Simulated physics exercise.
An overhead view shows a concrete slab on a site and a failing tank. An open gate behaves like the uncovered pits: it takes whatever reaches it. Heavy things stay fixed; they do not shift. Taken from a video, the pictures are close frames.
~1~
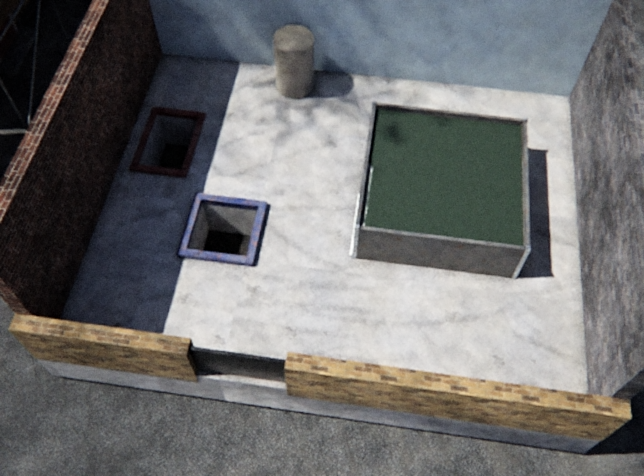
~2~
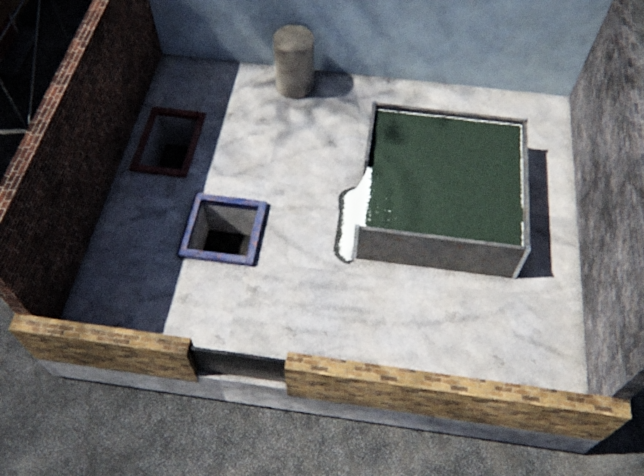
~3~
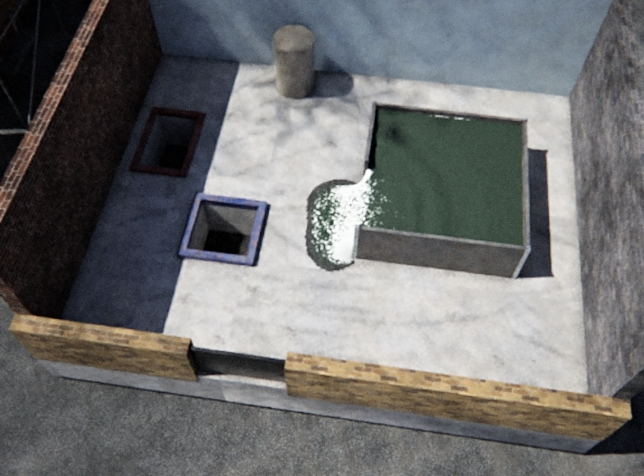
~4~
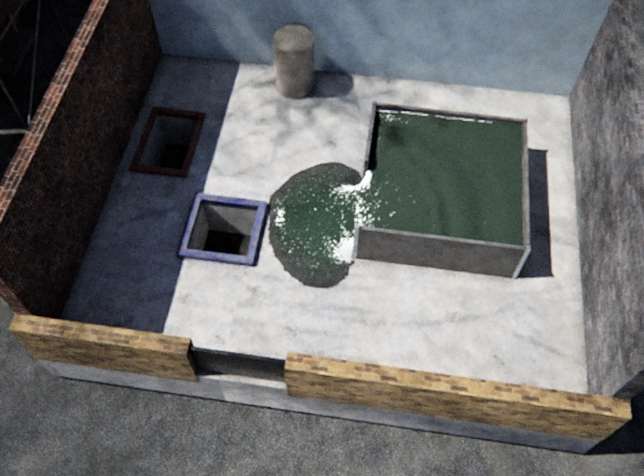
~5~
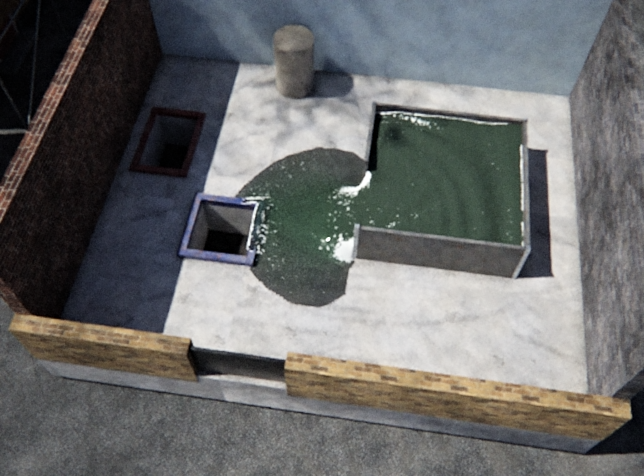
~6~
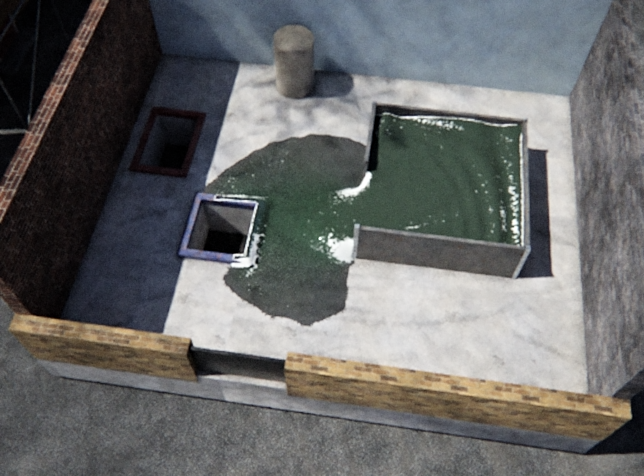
Green water burst out of the left side of a big open tank on a pale walled slab, then spread left in a widening dark patch until it reached and lapped around the blue-edged pit.
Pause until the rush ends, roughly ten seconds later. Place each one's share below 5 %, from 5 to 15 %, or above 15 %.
The gate is nearly idle - draining beneath five per cent. The red pit is busy - draining past fifteen per cent. The blue pit is busy - draining past fifteen per cent.
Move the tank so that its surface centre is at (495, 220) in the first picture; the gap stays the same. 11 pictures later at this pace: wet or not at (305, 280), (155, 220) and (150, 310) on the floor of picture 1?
Checking the three spots, I get swamped, high and dry, swamped.
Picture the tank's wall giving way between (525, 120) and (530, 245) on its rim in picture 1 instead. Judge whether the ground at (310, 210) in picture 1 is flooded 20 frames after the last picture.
Check at the given point: Unwetted.
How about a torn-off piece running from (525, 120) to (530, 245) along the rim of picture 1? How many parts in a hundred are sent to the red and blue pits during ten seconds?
The red pit gets 12 per cent and the blue pit 2 per cent.
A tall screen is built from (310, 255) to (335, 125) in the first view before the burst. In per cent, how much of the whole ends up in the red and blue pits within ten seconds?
Shares in percent - red: 4; blue: 0.
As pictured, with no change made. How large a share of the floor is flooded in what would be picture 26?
Near 50 in a hundred.
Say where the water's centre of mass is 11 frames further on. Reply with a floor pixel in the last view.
I'd put it at around (373, 215).
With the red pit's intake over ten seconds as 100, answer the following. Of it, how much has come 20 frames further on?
Around 40 percent.
A moment on, water covers 30 % of the floor; the gate 0 %, the red pit 1 %, the blue pit 6 %.
Next, water covers 40 % of the floor; the gate 0 %, the red pit 4 %, the blue pit 12 %.
Then, water covers 50 % of the floor; the gate 0 %, the red pit 7 %, the blue pit 18 %.
Later, water covers 55 % of the floor; the gate 0 %, the red pit 13 %, the blue pit 24 %.
In the end, water covers 75 % of the floor; the gate 0 %, the red pit 20 %, the blue pit 26 %.
